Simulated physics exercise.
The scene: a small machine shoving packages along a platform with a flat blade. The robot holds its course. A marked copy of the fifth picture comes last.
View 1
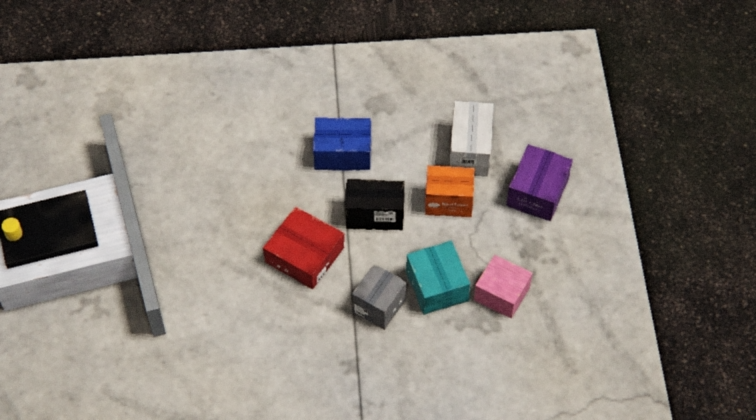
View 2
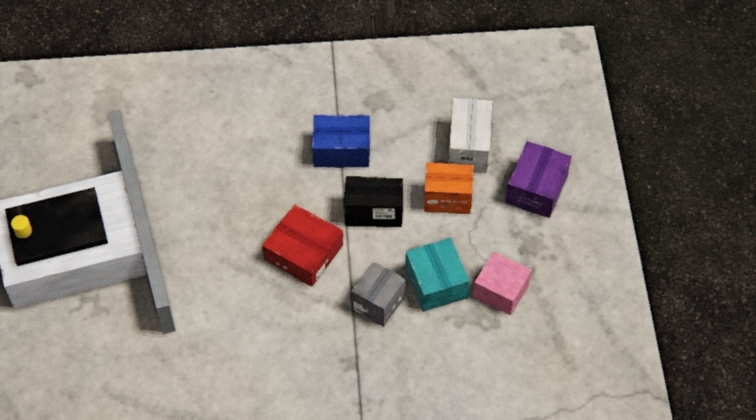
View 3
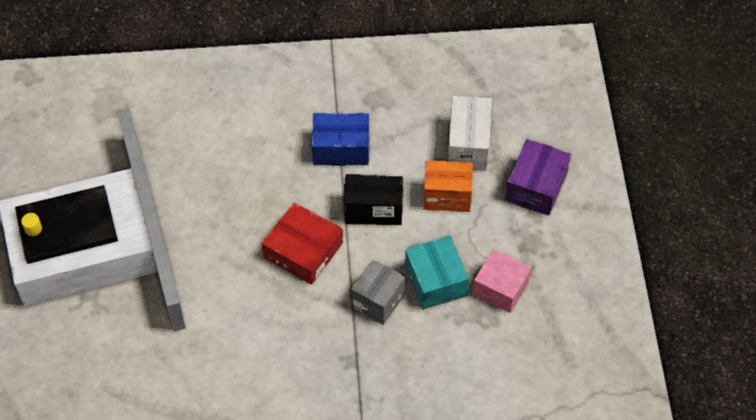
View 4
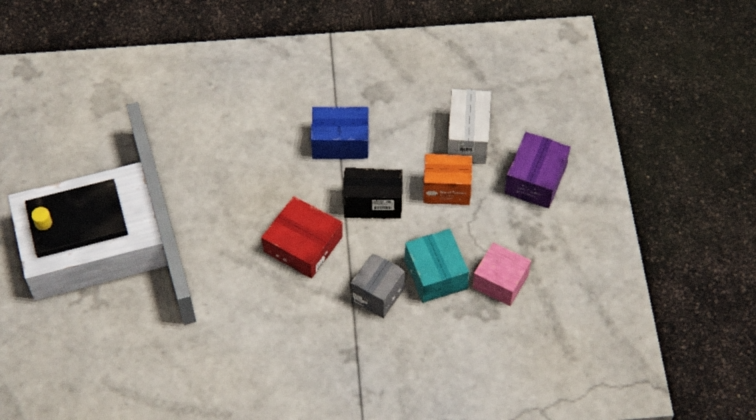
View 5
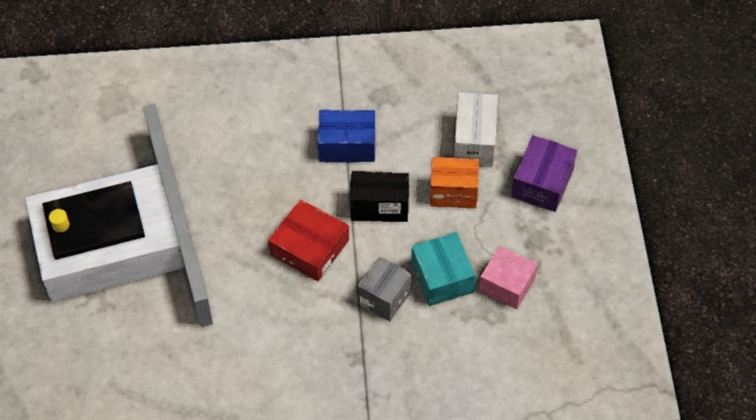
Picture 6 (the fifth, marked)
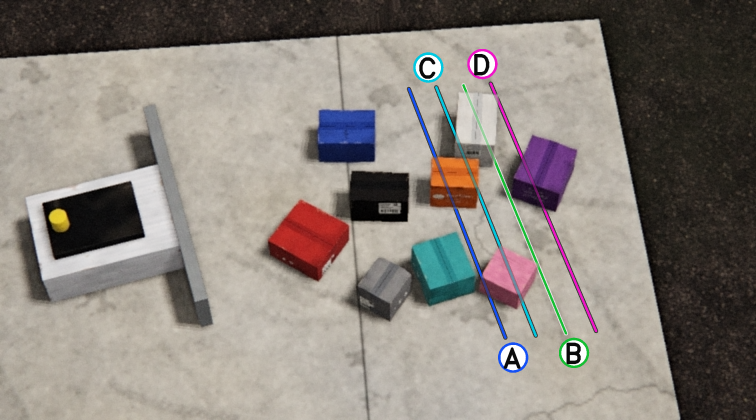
White machine with a flat grey blade creeping right across a pale platform toward a scattered group of colourful, motionless boxes.
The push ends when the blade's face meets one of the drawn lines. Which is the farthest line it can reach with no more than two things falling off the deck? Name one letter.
D is the last line within the limit.
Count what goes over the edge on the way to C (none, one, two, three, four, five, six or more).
By then, none.
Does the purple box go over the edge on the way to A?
No.
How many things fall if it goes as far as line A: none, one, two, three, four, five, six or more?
The count is none.
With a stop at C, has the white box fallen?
No.
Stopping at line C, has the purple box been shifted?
Yes.
On the marked copy, A at (455, 207); B at (512, 203); C at (484, 205); D at (541, 201).
Following D. Soon after the start, robot (234, 208); black box (386, 191); red parcel (362, 230).
Later, robot (365, 198); purple box (567, 171); pink crate (579, 273).
In the end, robot (470, 191); purple box over the edge; pink crate over the edge; two fallen.
As for the rest, A is within the limit but short; B is within the limit but short; C is within the limit but short.
